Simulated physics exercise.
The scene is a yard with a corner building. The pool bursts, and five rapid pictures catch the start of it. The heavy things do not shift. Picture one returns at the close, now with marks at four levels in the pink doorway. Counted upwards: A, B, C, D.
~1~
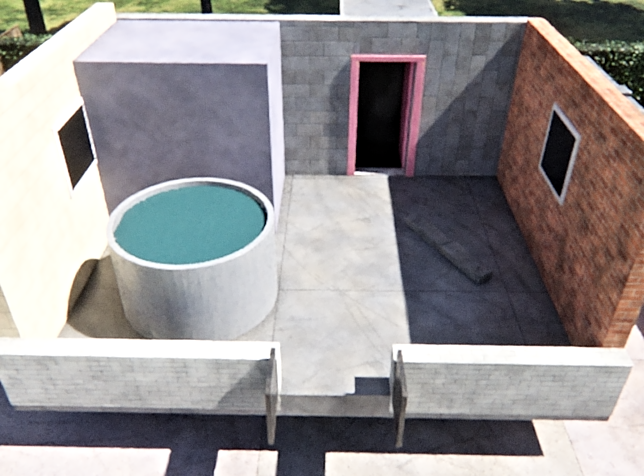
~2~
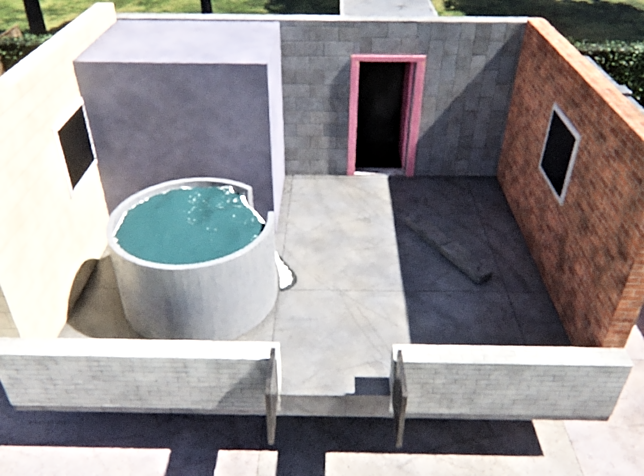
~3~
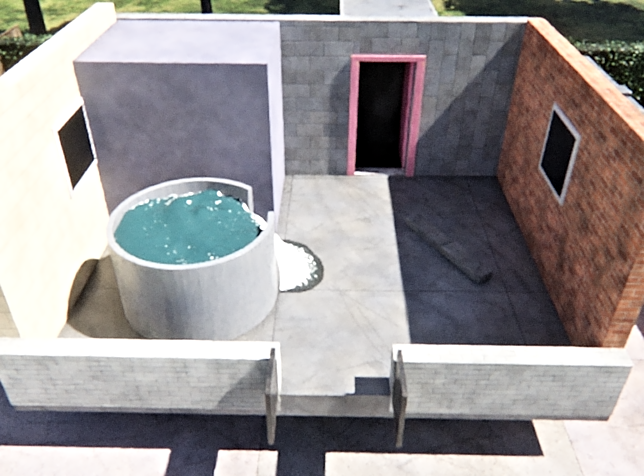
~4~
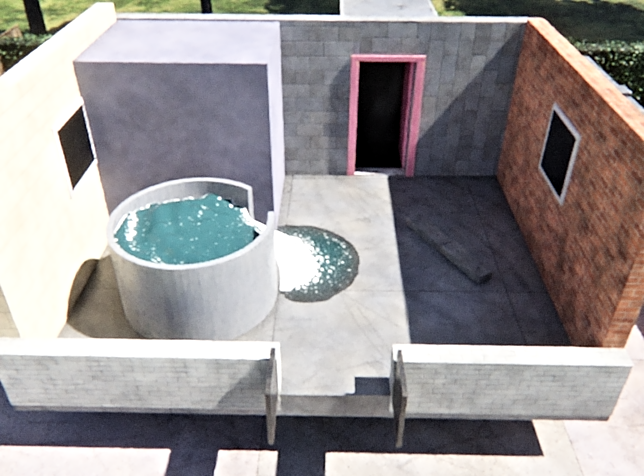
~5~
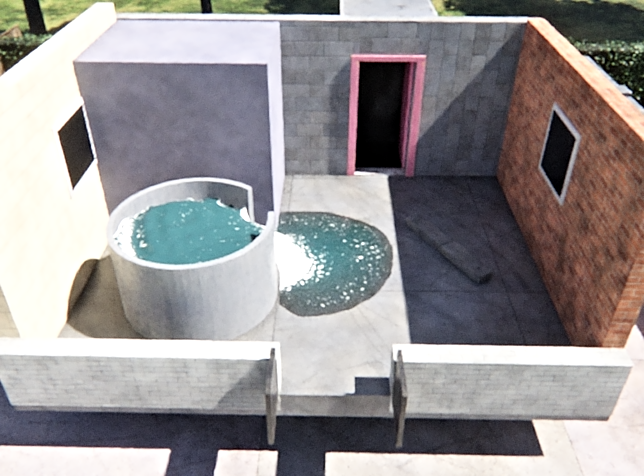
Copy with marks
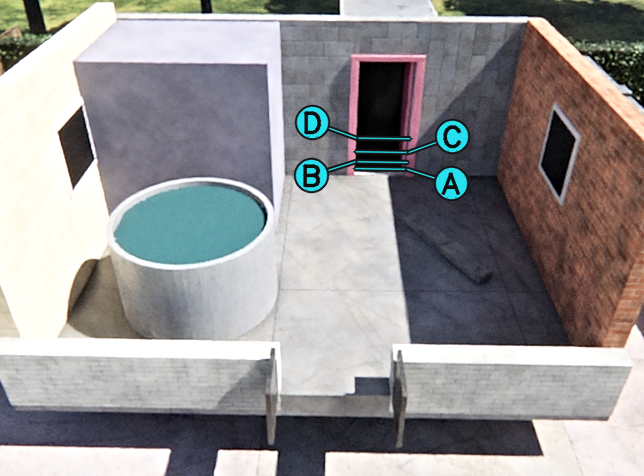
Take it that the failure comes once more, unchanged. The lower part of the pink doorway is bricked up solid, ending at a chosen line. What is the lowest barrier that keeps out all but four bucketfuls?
B.
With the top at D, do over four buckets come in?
No.
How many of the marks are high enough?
Three of the four.
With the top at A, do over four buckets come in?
Yes, that goes wrong.
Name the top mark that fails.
A it is.
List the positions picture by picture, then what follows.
The first frame shows water in the pool at rest, its middle at (192, 224); foot of the pink doorway at (380, 175); open gate at (336, 340).
The second frame shows front seen at (283, 287), 1 % of the ground wet.
The third frame shows front seen at (296, 245), 3 % of the ground wet.
The fourth frame shows front seen at (350, 247), 8 % of the ground wet.
The fifth frame shows front seen at (373, 229), 15 % of the ground wet.
On the marked copy, A at (381, 168); B at (381, 162); C at (382, 152); D at (383, 138); from the bottom up A, B, C, D.
For mark A, about 13 bucketfuls get in.
For mark B, a splash gets over, under a bucket.
For mark C, nothing gets over.
For mark D, nothing gets over.
